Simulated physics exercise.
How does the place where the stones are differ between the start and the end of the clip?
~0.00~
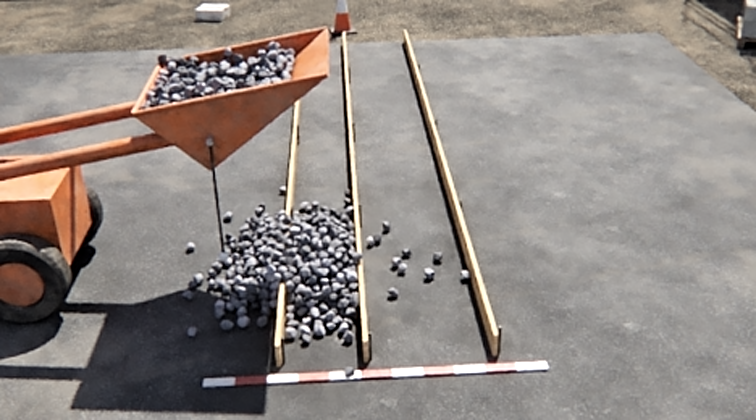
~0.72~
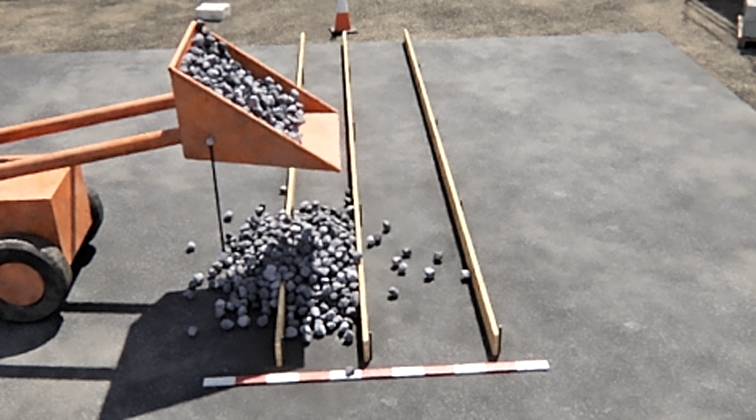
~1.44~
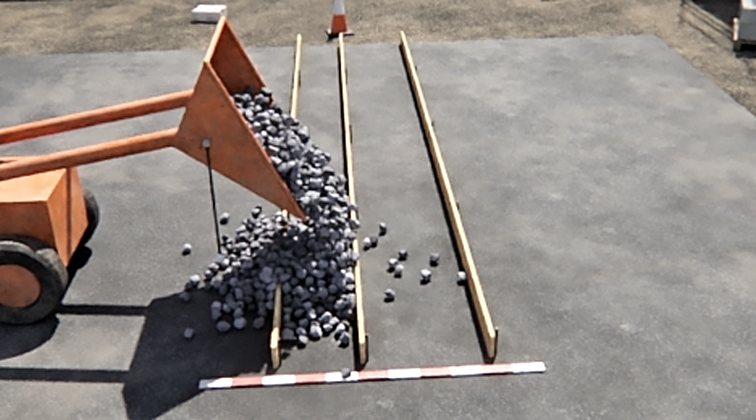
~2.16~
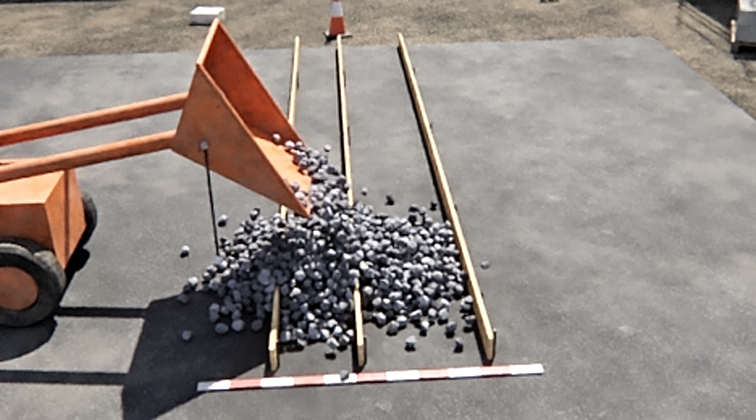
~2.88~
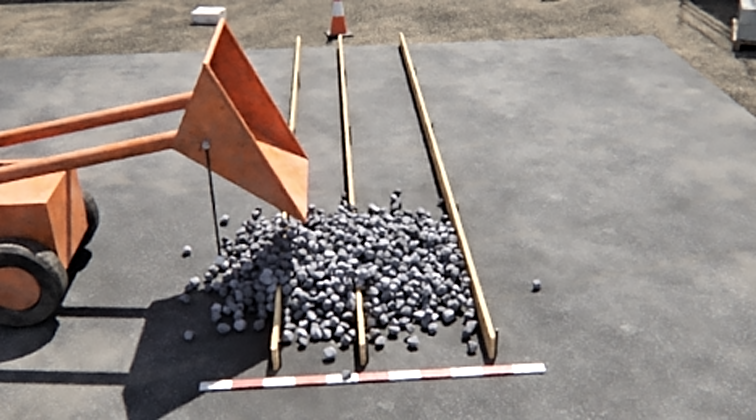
At the start the stones are split between the raised bucket and a heap around the left and middle boards. By the end they are all on the ground, lower and further to the right overall, with the heap reaching the right board.
